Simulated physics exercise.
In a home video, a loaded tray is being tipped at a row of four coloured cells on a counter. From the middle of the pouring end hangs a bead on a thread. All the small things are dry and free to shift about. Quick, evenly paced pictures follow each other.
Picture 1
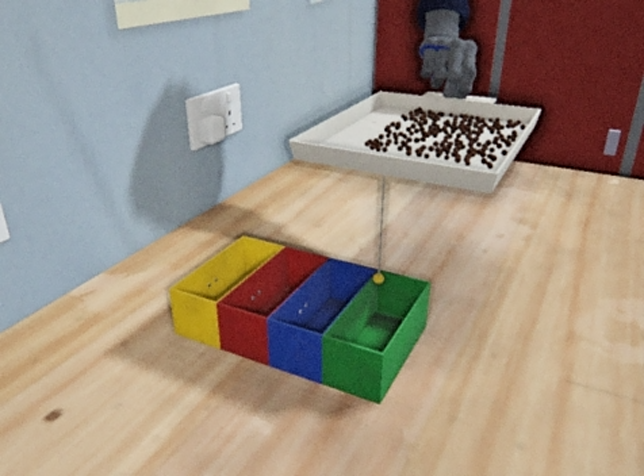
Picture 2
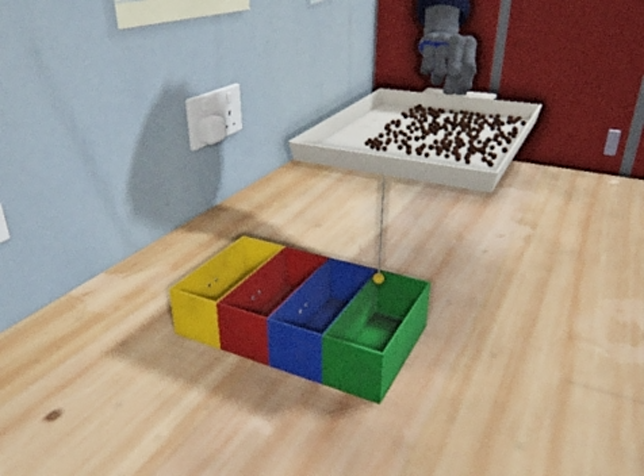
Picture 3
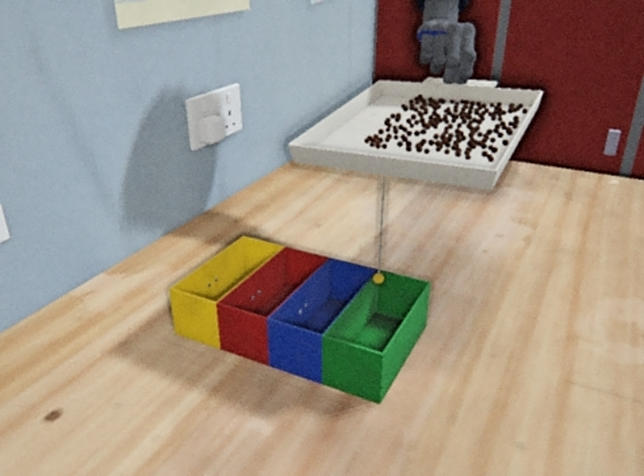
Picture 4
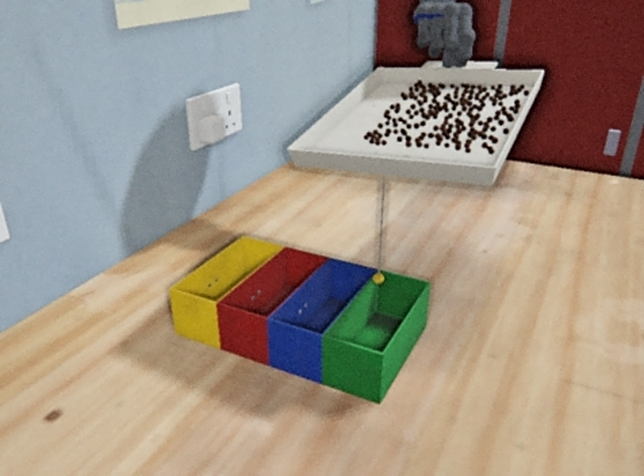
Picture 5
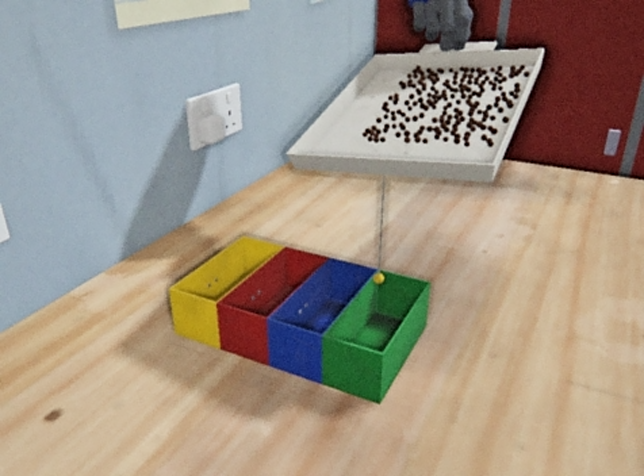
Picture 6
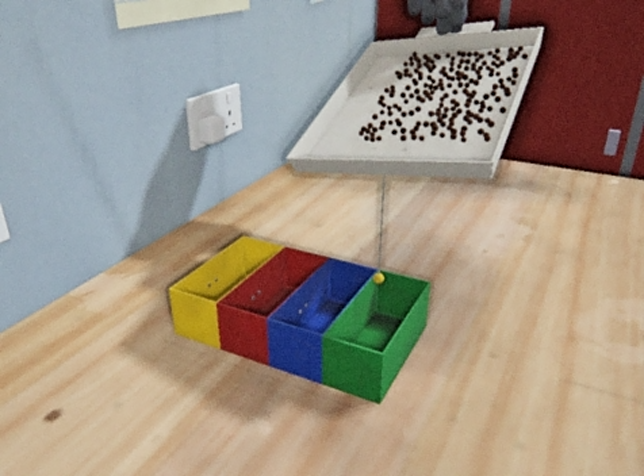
On a pale wooden counter beside a light blue wall with a white socket, seen from slightly above by a still camera, a dark gripper holds a white tray scattered with small dark brown berries. Below sit yellow, red, blue and green cells, with a yellow bead hanging near the green one. The gripper steadily raises the tray's far side, increasing its slope, while the berries stay spread across it.
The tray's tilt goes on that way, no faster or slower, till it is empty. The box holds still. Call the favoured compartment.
The red compartment is favoured.
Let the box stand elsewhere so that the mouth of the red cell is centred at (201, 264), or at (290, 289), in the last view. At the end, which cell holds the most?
The cell in green, then that red cell.
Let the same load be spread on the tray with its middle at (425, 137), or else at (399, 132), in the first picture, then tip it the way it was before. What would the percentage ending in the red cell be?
First about 50, then 70 per cent.
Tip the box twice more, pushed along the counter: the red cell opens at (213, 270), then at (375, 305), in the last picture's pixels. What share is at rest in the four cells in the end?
Estimate: 90 % first, 50 % second.
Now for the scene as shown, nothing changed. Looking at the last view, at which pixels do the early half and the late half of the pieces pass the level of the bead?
Early-half point (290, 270); late-half point (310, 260).
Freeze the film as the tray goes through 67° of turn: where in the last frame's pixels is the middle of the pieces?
Roughly at (325, 175).
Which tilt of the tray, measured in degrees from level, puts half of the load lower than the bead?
Somewhere near 105 degrees, I'd say.
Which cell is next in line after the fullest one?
The runner-up: Blue.
Soon after the last picture, tray tipped steeply; most on the tray; a stray few in the red cell; a stray few in the yellow cell; about a quarter falling or outside the box.
A little later, tray tipped past a quarter turn; about half on the tray; about a third in the red cell; a small part in the blue cell; a stray few in the yellow cell; a stray few in the green cell; a small part falling or outside the box.
Later still, tray tipped past a quarter turn; about two thirds in the red cell; about a third in the blue cell; a stray few in the green cell; a stray few in the yellow cell; a stray few falling or outside the box.
At rest, tray tipped past a quarter turn; about two thirds in the red cell; about a third in the blue cell; a stray few in the green cell; a stray few in the yellow cell; a stray few outside the box.
